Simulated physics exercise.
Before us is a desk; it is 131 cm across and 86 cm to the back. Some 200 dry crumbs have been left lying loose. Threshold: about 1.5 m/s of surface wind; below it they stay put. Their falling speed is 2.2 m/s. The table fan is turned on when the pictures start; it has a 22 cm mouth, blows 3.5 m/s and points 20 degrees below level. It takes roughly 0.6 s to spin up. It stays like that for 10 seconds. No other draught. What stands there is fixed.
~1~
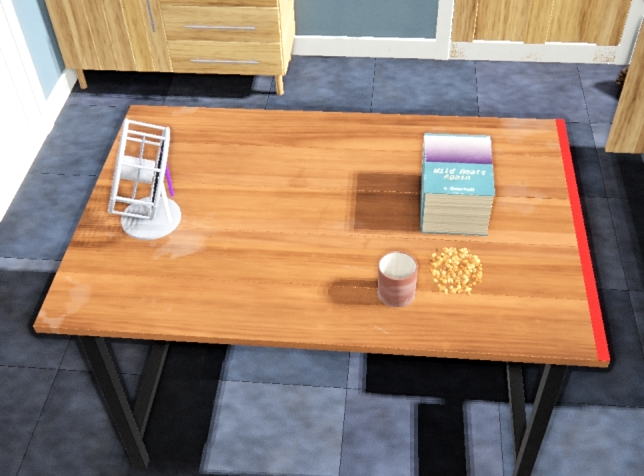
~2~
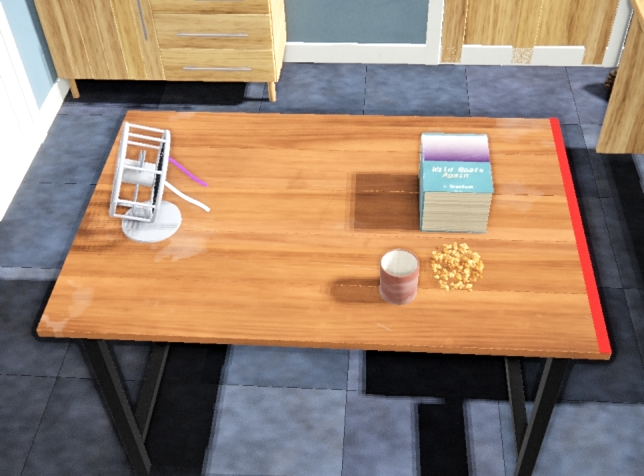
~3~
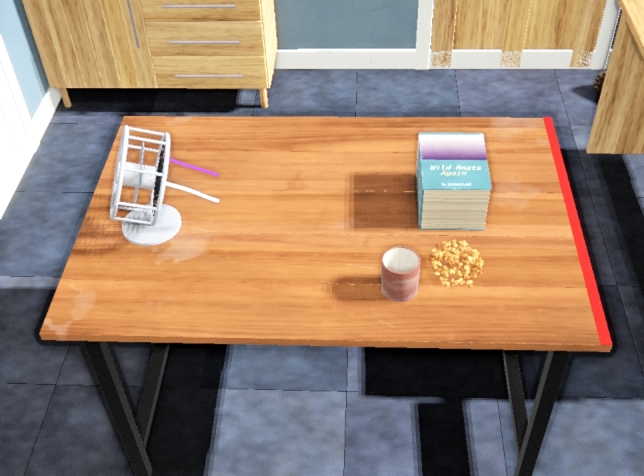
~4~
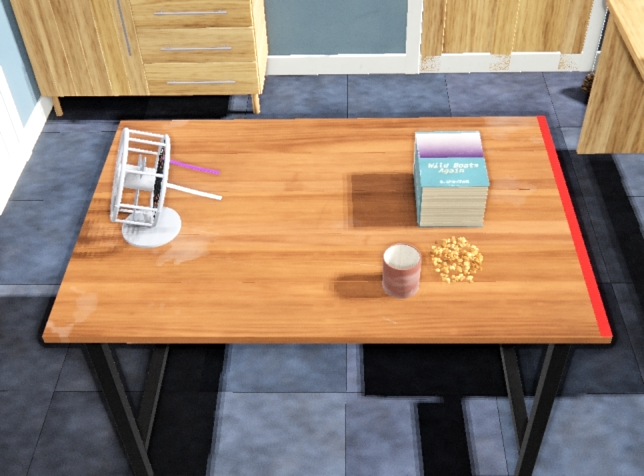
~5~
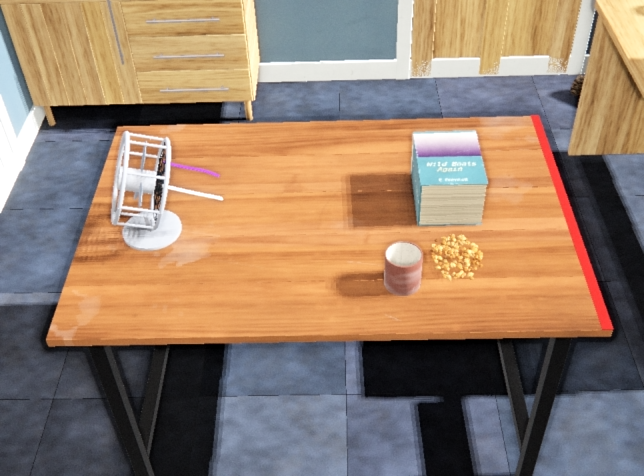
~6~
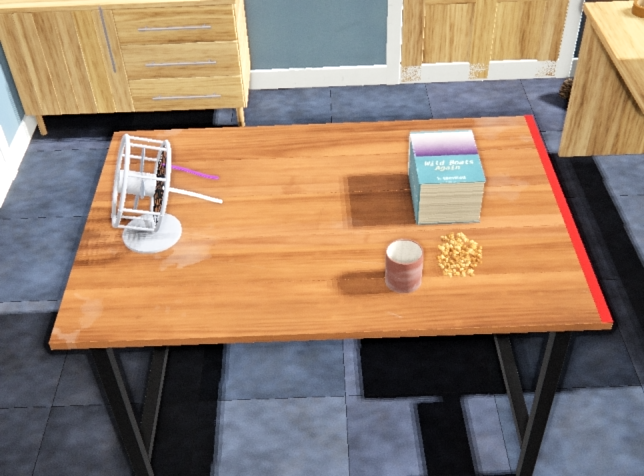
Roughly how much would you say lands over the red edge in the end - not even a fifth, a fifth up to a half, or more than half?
It amounts to the bulk of them.
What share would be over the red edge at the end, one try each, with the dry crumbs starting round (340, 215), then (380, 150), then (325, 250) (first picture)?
In turn: 60 per cent, 0 per cent, 60 per cent.
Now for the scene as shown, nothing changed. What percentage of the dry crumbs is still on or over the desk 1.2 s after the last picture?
About 30 per cent remain.
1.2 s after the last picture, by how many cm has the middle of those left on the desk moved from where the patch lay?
I'd guess near 25 cm.
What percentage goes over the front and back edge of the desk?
I'd guess close to 0 percent front and near 0 percent back.
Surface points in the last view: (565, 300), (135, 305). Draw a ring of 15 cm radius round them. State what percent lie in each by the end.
Estimates in listed order: 15 %; 0 %.
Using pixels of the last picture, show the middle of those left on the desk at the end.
The middle sits near pixel (557, 303).
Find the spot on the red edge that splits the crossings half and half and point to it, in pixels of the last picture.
The middle of the crossings lies near (599, 286) in the last picture.
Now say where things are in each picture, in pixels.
In the first picture, the middle of the dry crumbs is near (456, 270), none has stirred yet and the mouth of the table fan is at (139, 170).
In the second picture, the middle of the dry crumbs is near (456, 264), none has stirred yet and the red edge is centred on (581, 219).
In the third picture, the middle of the dry crumbs is near (456, 261), none has stirred yet, the top of a mug is at (401, 260) and the top of a book is at (454, 160).
In the fourth picture, the middle of the dry crumbs is near (455, 257) and none has stirred yet.
In the fifth picture, the middle of the dry crumbs is near (455, 255) and none has stirred yet.
In the sixth picture, the middle of the dry crumbs is near (457, 255), the farthest in sight from the table fan is at (480, 249) and about 15 % have left their places.
Then, 1.2 s after the last picture the count stands so, 74 % are over the red edge; the middle of those still in play is near (533, 304).
Then, 2.4 s after the last picture the count stands so, 74 % are over the red edge; the middle of those still in play is near (536, 304).
Then, 4.7 s after the last picture the count stands so, 78 % are over the red edge; the middle of those still in play is near (545, 301).
Then, 9.2 s after the last picture, at the end, 81 % are over the red edge; the middle of those still in play is near (557, 303).
